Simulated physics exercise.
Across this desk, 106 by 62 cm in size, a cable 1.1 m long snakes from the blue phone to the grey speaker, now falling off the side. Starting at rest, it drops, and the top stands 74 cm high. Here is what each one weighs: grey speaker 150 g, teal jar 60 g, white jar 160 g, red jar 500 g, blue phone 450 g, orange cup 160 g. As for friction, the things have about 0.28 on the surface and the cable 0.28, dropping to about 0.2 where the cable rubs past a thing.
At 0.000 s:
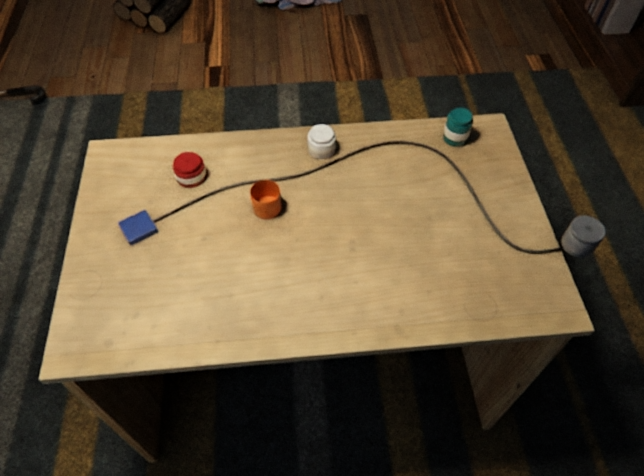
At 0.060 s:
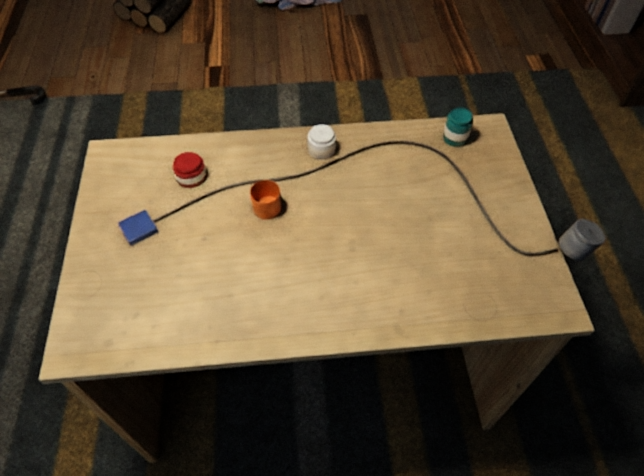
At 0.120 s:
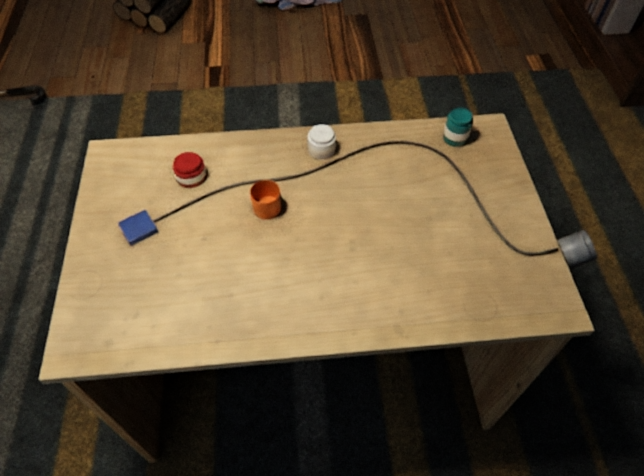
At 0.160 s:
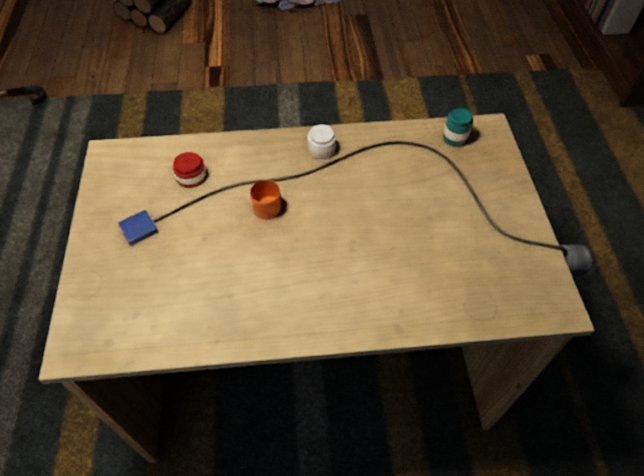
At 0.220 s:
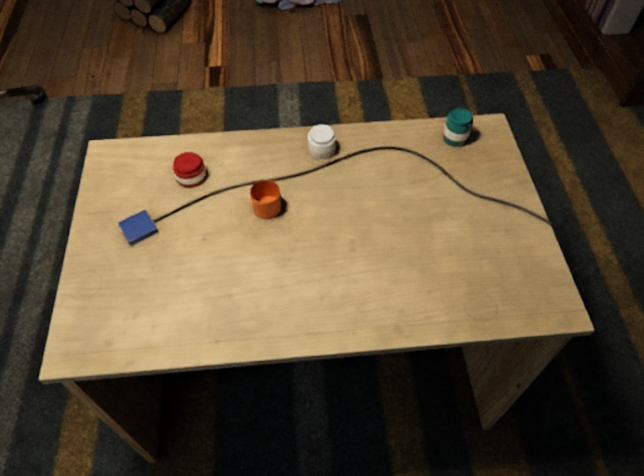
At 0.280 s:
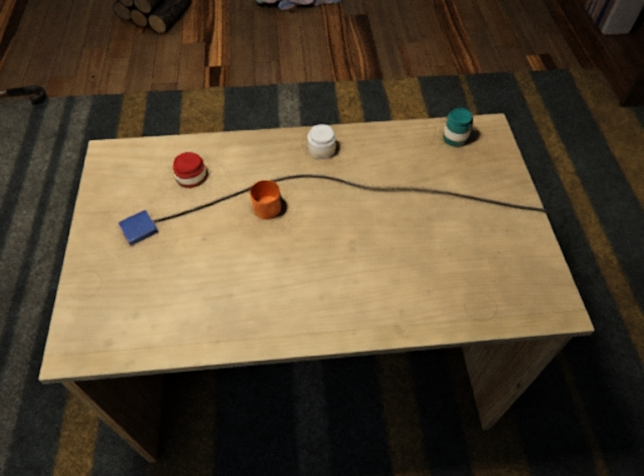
A pale wooden desk stands on a dark striped rug over a wood floor, seen from a fixed viewpoint high above. A dark cable curves across it from a flat blue phone at left, past red, white and teal jars near the back and an orange cup, to a grey cylinder at right. The cylinder tips over the right edge and drops from view, pulling the cable straighter, while everything else stays still.
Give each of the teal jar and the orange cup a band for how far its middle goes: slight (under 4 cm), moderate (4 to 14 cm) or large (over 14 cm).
At the end, teal jar: Lower range; orange cup: Mid range.
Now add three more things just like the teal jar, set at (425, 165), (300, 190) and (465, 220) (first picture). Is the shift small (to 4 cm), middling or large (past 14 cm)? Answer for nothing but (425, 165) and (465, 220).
First one: A big shift; second one: A slight shift.
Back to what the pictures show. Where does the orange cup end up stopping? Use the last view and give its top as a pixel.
Last view, top position: About (268, 223).
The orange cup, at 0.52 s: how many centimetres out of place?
I'd put the orange cup at some 8 cm.
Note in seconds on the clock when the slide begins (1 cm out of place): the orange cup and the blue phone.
Orange cup: 0.34 s; blue phone: 0.36 s.
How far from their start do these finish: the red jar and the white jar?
Red jar roughly 0 cm, white jar roughly 0 cm.
By 0.5 s, the cable's tail end at (172, 222); orange cup 8 cm off its start, grey speaker over the edge, blue phone 4 cm off its start.
By 0.7 s, the cable's tail end at (185, 224); orange cup 9 cm off its start, grey speaker over the edge, blue phone 6 cm off its start.
By 1.0 s, the cable's tail end at (194, 222); orange cup 9 cm off its start at (268, 222), grey speaker over the edge, blue phone 8 cm off its start at (176, 220).
By 1.2 s, the cable's tail end at (207, 220); orange cup 9 cm off its start, grey speaker over the edge, blue phone 11 cm off its start.
By 2.4 s, the cable's tail end at (209, 219); orange cup 9 cm off its start at (268, 223), teal jar 0 cm off its start at (462, 115), grey speaker over the edge, blue phone 12 cm off its start at (191, 218).
